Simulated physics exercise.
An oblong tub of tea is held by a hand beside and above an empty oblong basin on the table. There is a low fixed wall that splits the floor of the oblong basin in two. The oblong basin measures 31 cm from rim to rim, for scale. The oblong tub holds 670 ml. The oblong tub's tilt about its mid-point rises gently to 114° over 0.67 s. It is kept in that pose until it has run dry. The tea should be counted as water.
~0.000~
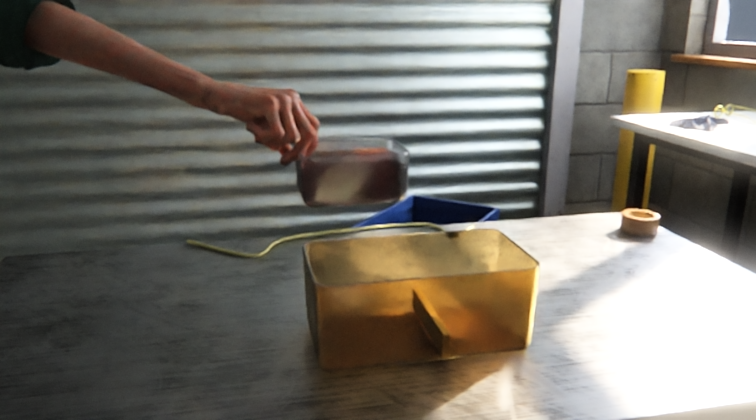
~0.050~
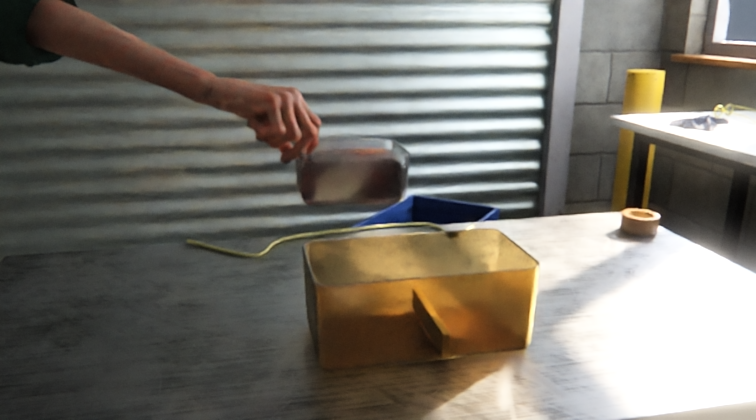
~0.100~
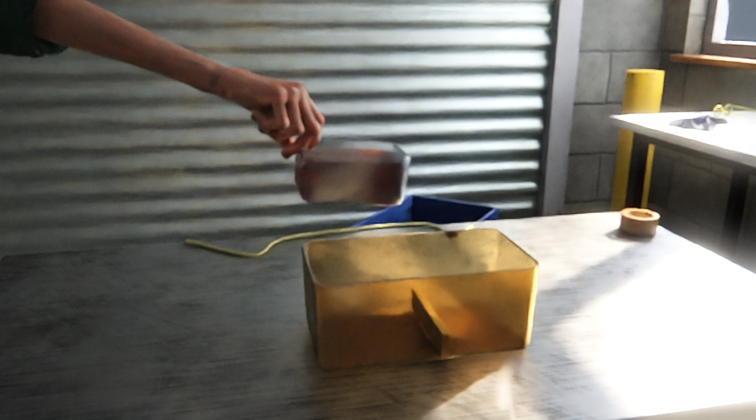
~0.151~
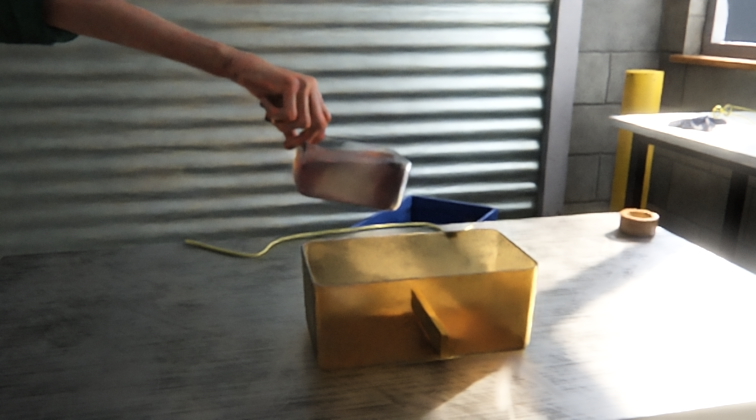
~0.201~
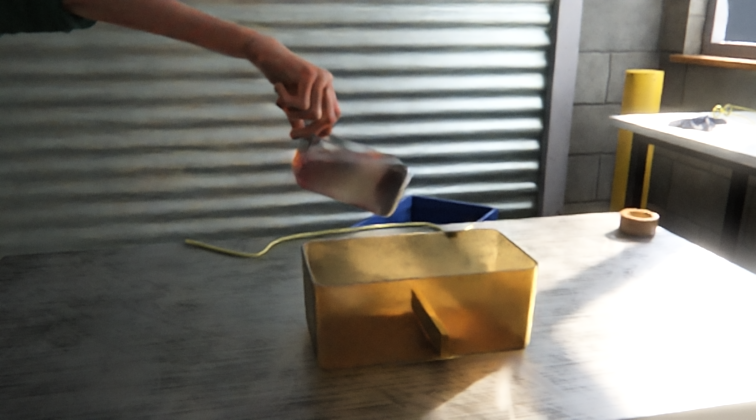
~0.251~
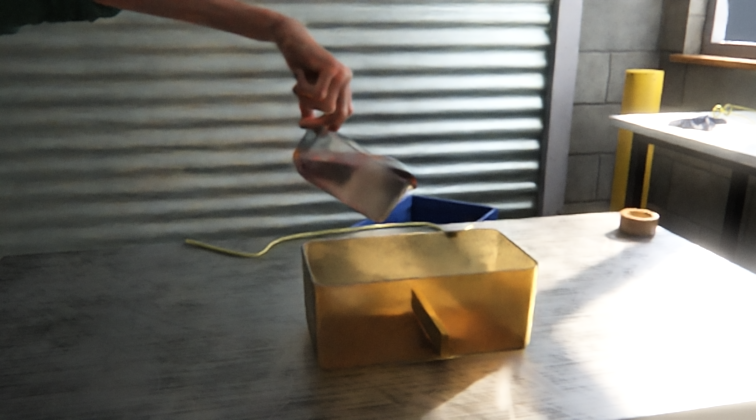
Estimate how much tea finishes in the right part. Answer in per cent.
I would say 55 per cent.
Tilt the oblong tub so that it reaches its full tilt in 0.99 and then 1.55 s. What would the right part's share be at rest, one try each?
Roughly 65 per cent the first time and 65 per cent the second.
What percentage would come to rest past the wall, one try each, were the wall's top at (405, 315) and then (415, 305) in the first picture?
First 75, then 70 per cent.
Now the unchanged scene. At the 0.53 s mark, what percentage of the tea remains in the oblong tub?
I'd estimate some 12 % remains.
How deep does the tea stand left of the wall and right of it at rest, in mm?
Left about 10 mm, right about 18 mm.
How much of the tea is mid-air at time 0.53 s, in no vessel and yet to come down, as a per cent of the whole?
Around 32 in a hundred.
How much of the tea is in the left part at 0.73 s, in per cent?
Left share: Approx. 36 %.
After 0.53 s the tilt is 102° and 11 per cent is still to pour, 12 is left of the wall and 45 right of it.
After 0.73 s the tilt is 114° and 1 per cent is still to pour, 35 is left of the wall and 60 right of it.
After 0.94 s the tilt is 114° and 0 per cent is still to pour, 44 is left of the wall and 55 right of it.
After 1.17 s the tilt is 114° and 0 per cent is still to pour, 44 is left of the wall and 55 right of it.
In the end 44 per cent lies left of the wall, 55 right of it and 1 outside.
